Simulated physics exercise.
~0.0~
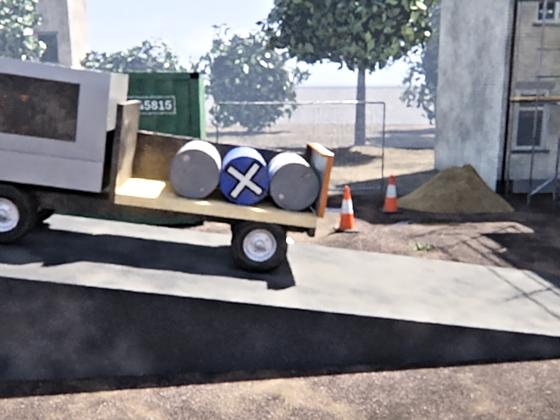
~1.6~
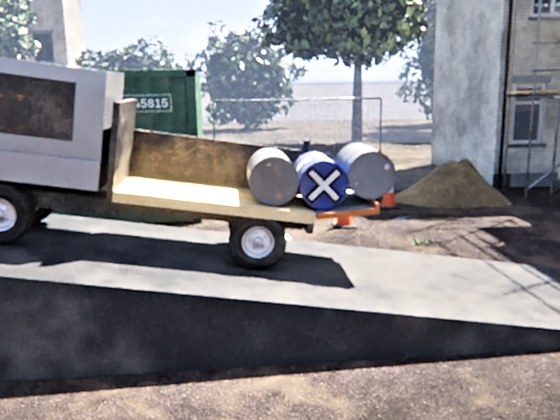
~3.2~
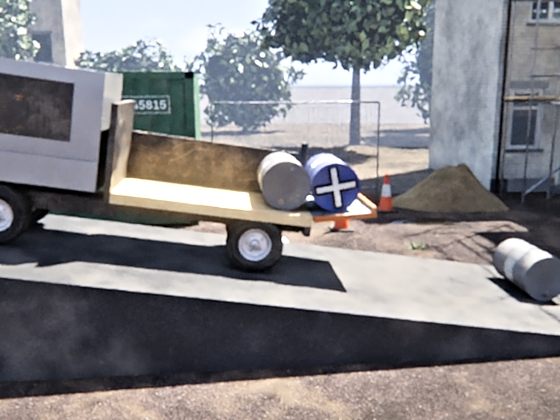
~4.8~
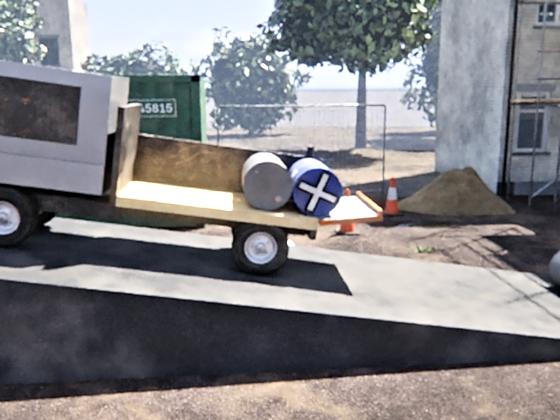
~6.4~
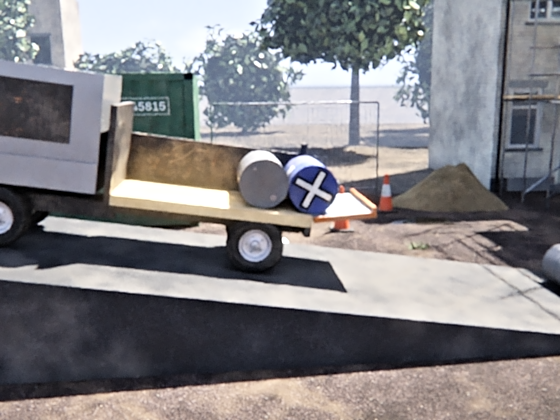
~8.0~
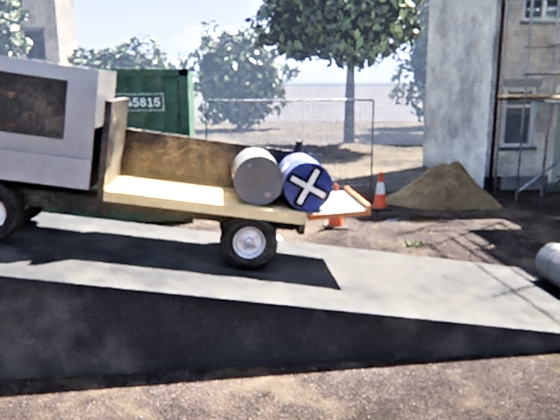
Pickup on a slope dropping its tailgate, one grey drum rolling off to the right, blue and another grey drum staying aboard.
